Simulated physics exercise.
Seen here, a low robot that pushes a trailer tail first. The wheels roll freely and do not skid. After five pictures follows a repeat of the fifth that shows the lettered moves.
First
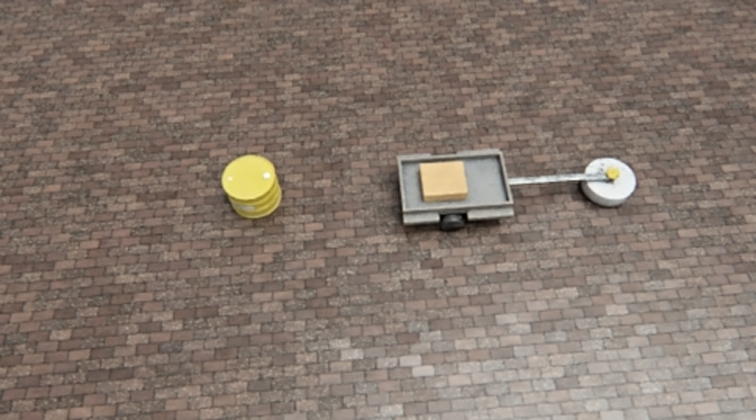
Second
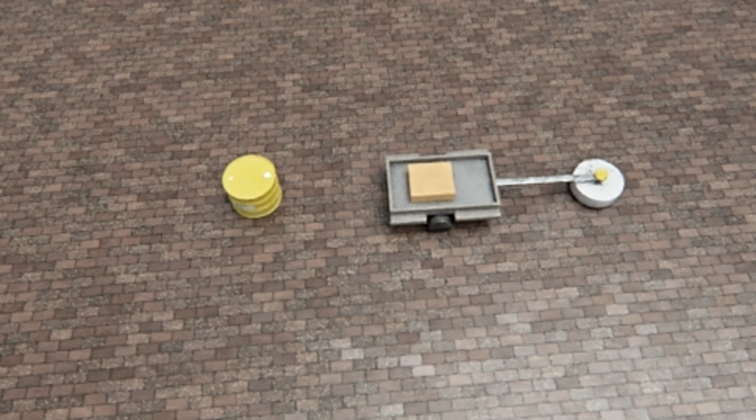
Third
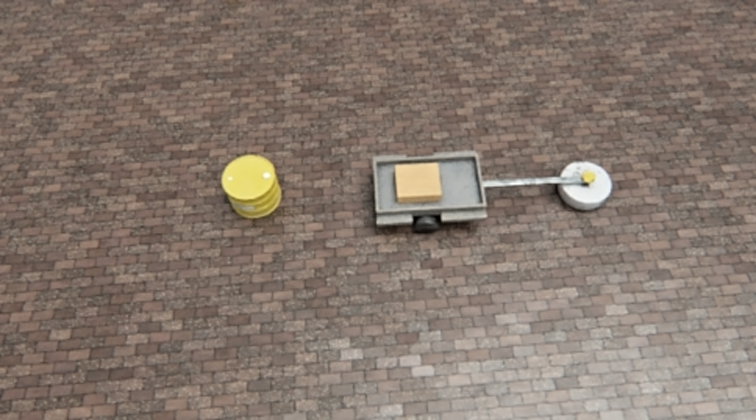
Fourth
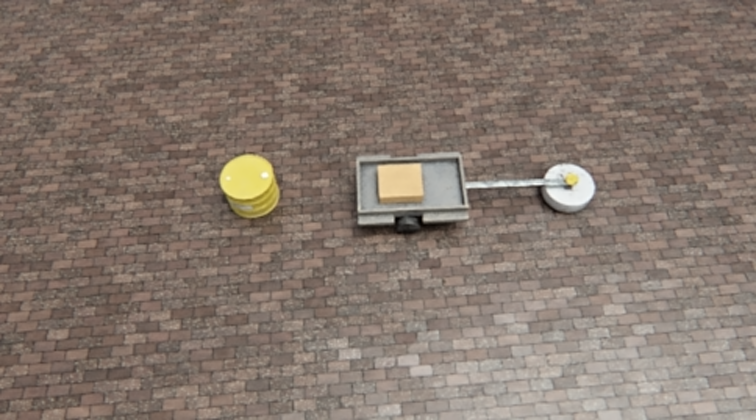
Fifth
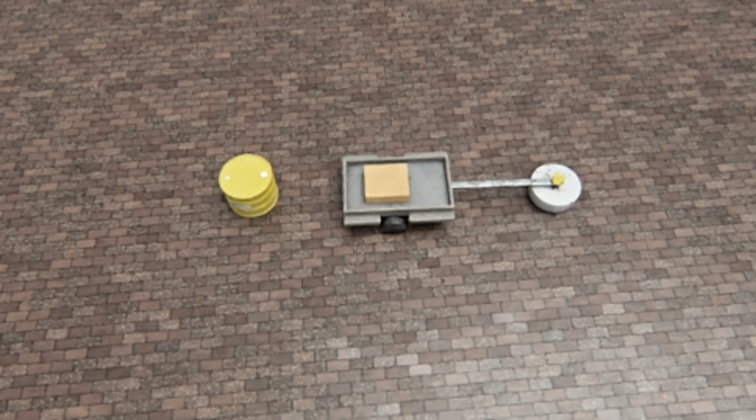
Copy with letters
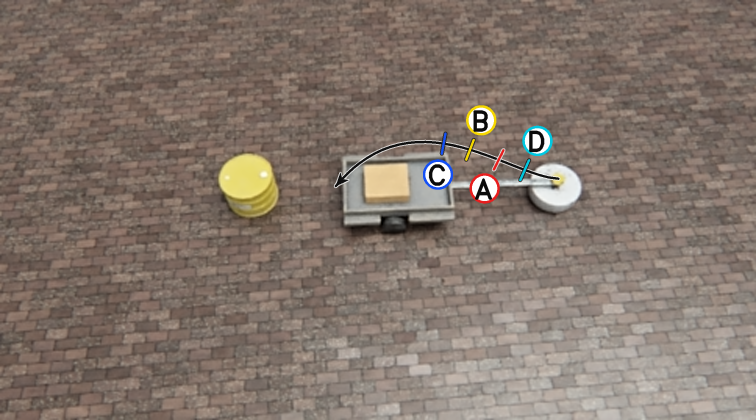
We see a low, round white robot pushing a grey cart tail first by a thin bar, moving it slowly leftward across a brick floor with a tan block aboard, while a yellow tub stands still at left.
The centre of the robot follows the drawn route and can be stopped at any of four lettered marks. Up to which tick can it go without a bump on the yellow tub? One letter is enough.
A.
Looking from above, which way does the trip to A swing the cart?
Anticlockwise.
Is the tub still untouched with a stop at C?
No.
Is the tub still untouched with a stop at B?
No.
On the marked copy, A at (499, 160); B at (470, 150); C at (444, 144); D at (525, 170); the route from (558, 179) via (435, 143) to (336, 186).
Following A. Soon after the start, robot (534, 182), cart (377, 187).
Later, robot (513, 174), cart (358, 189).
In the end, robot (497, 167), cart (344, 191); nothing has been touched.
As for the rest, B is too far, the tub has been hit; C is too far, the tub has been hit; D is safe but short.
